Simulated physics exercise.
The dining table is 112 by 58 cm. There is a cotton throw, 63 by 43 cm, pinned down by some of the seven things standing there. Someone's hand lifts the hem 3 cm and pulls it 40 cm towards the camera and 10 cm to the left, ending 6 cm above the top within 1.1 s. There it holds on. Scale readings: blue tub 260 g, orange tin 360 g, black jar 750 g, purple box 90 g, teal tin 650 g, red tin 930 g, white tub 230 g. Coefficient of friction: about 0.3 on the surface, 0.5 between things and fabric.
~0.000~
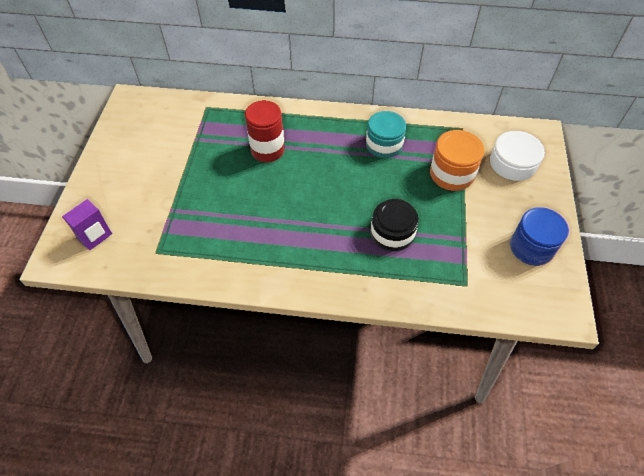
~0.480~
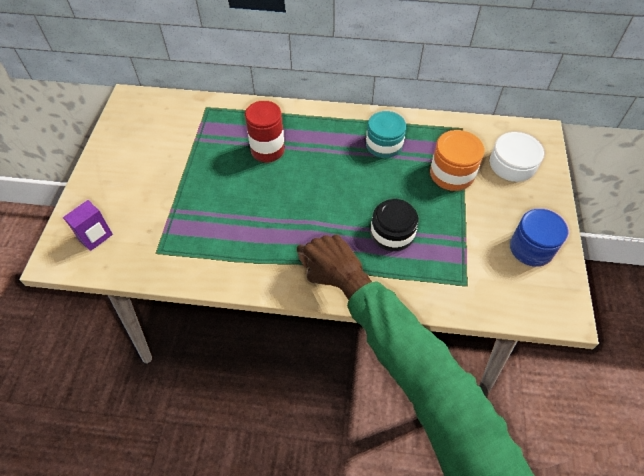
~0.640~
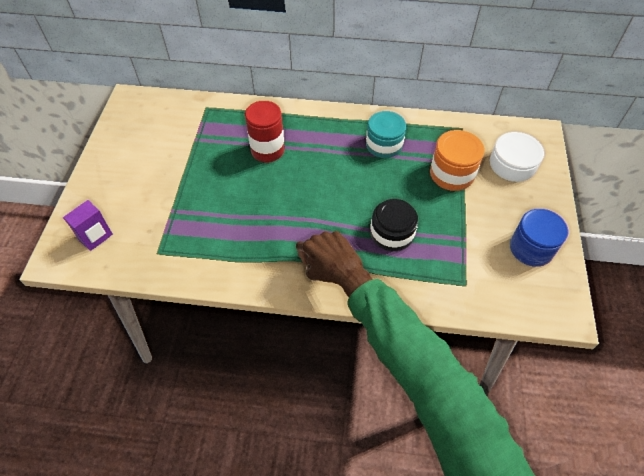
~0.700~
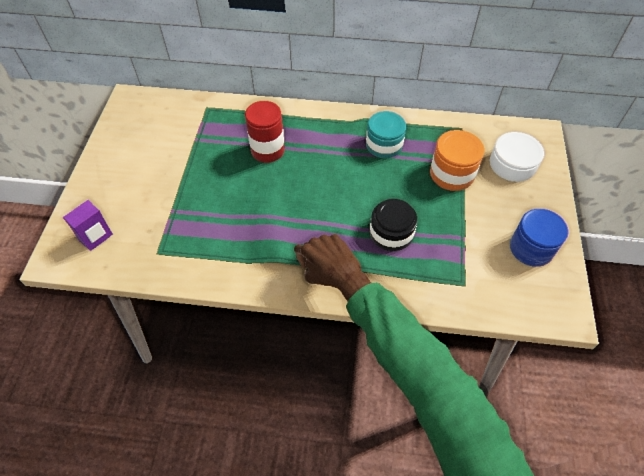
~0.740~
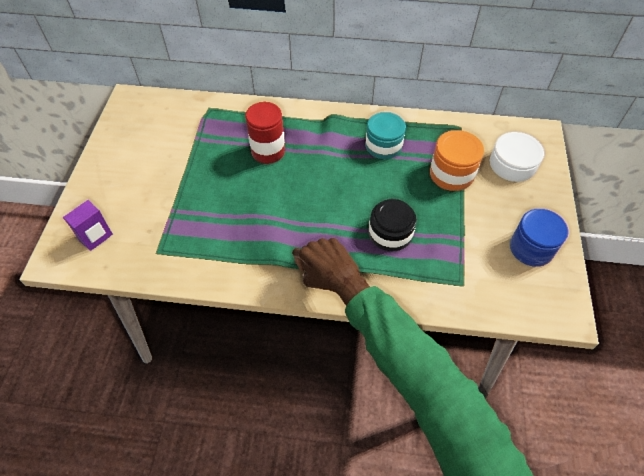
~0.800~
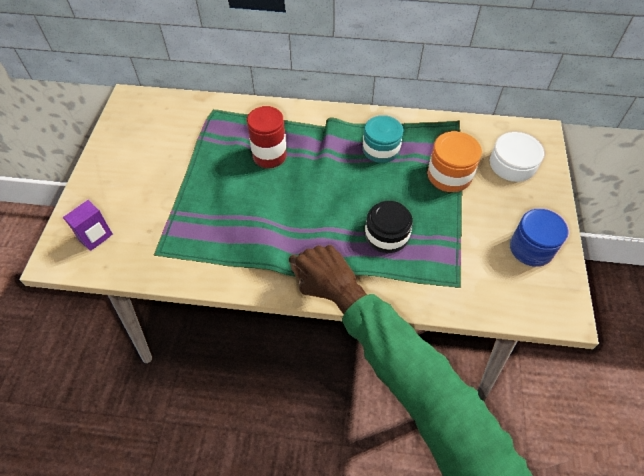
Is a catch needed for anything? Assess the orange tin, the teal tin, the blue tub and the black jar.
One by one: The orange tin won't stay; the teal tin won't stay; the blue tub won't leave; the black jar won't stay.
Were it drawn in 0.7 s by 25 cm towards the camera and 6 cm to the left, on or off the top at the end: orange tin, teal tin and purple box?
In that case: Orange tin stays on, teal tin stays up, purple box stays on.
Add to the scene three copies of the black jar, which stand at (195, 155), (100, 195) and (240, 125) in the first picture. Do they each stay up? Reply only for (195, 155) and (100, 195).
First leaves the top, second keeps its place.
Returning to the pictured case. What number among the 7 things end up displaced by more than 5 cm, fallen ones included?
Total: 4.
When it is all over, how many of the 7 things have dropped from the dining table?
My count is 4.
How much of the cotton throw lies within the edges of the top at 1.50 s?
Near 40 in a hundred.
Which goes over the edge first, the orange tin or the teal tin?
The orange one goes first.
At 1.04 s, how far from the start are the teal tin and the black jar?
For the teal tin it's around 15 cm, and for the black jar around 15 cm.
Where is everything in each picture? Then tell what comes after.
In the first picture, shows, orange tin (461, 146); teal tin (387, 123); blue tub (545, 226); black jar (396, 214); cotton throw corners (155, 254) (206, 107) (468, 287).
In the second picture, shows, cotton throw corners (156, 254) (206, 107); grip (308, 266).
In the third picture, shows, cotton throw corners (157, 254) (206, 107); grip (307, 263).
In the fourth picture, shows, cotton throw corners (157, 255) (207, 108); grip (306, 266).
In the fifth picture, shows, cotton throw corners (156, 254) (208, 108); grip (304, 270).
In the sixth picture, shows, orange tin (458, 148); teal tin (384, 128); blue tub (545, 227); black jar (390, 216); cotton throw corners (154, 255) (213, 110) (460, 121) (461, 288); grip (301, 277).
At 1.0 s, 95 % of the cotton throw is still over the top; teal tin 15 cm off its start, black jar 13 cm off its start, orange tin 12 cm off its start.
At 1.3 s, 70 % of the cotton throw is still over the top; teal tin 28 cm off its start, black jar 25 cm off its start, orange tin 24 cm off its start.
At 1.5 s, 40 % of the cotton throw is still over the top; orange tin 43 cm off its start at (365, 305), teal tin 43 cm off its start at (284, 267), black jar over the edge.
At 1.7 s, 25 % of the cotton throw is still over the top; orange tin over the edge, black jar over the edge, teal tin 48 cm off its start.
At 3.3 s, 0 % of the cotton throw is still over the top; teal tin over the edge, orange tin over the edge, black jar over the edge, blue tub 0 cm off its start at (545, 227).
